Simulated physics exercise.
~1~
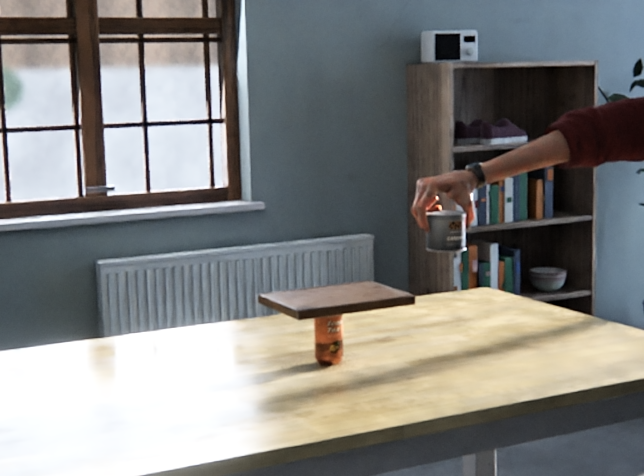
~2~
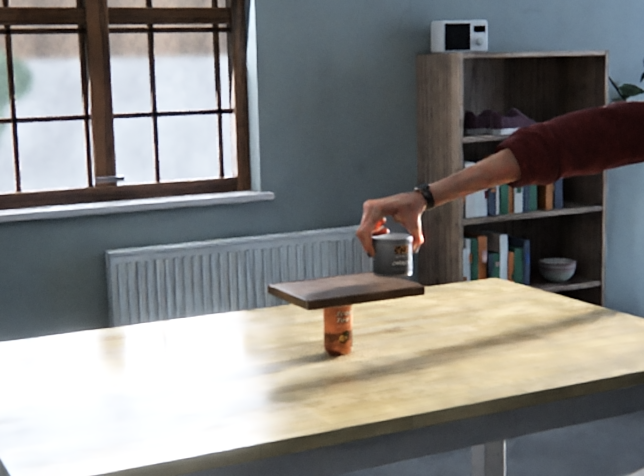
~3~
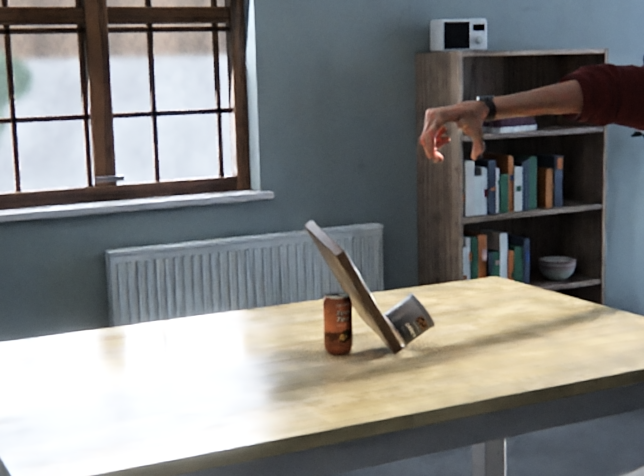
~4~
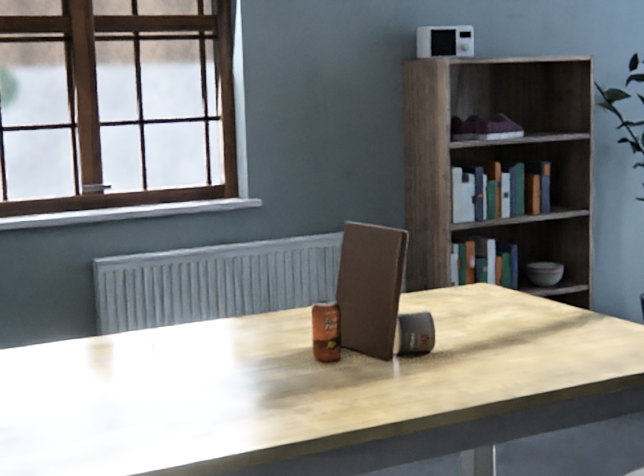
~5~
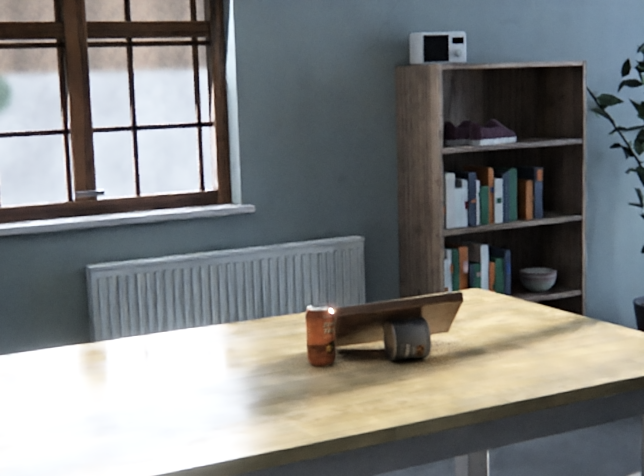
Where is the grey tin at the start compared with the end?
At the start the grey tin is held in a hand in the air, to the right of the brown lid. By the end it lies on its side on the tabletop, to the right of the orange can and against the slanting lid.
